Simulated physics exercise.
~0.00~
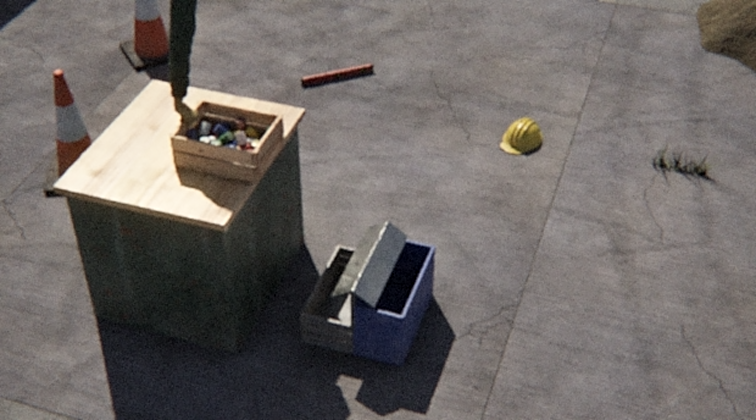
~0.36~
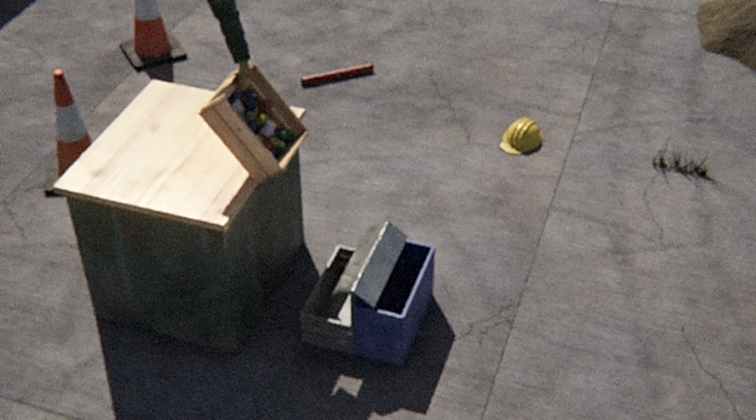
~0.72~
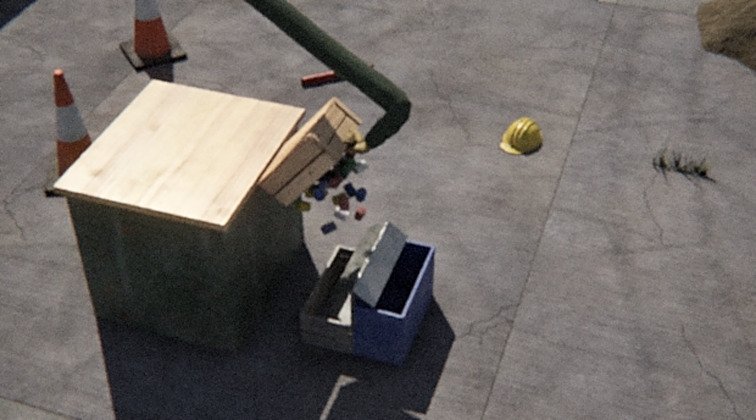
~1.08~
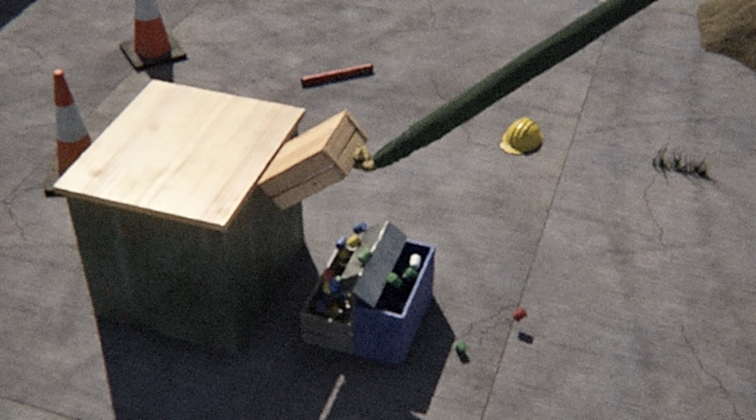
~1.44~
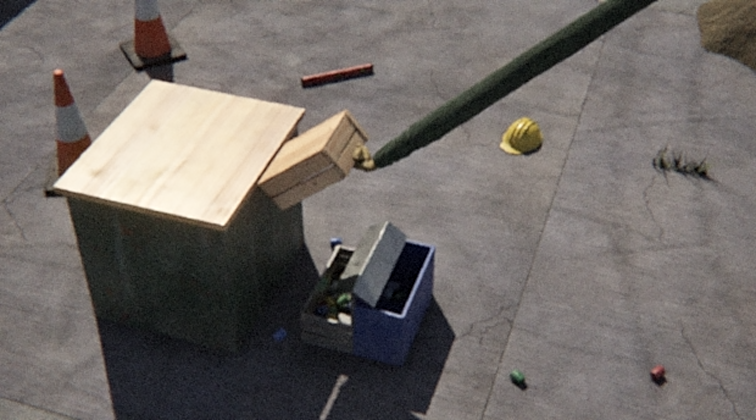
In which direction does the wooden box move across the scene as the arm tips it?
The wooden box moves to the right, from the top of the bench to its edge near the tubs.
To begin with, an open wooden box full of small, colourful pieces sits on a pale-topped bench, gripped by a long green arm, with a grey tub and a blue tub below. The arm lifts and tilts the box, carrying it right towards the edge of the bench. As the box turns further over, the pieces spill out in a loose cluster above the roof-shaped splitter. They drop into both tubs, while a red piece and a green one fly off to the right. Finally, the arm still holds the tipped box, and a few stray pieces lie on the ground on either side of the tubs.
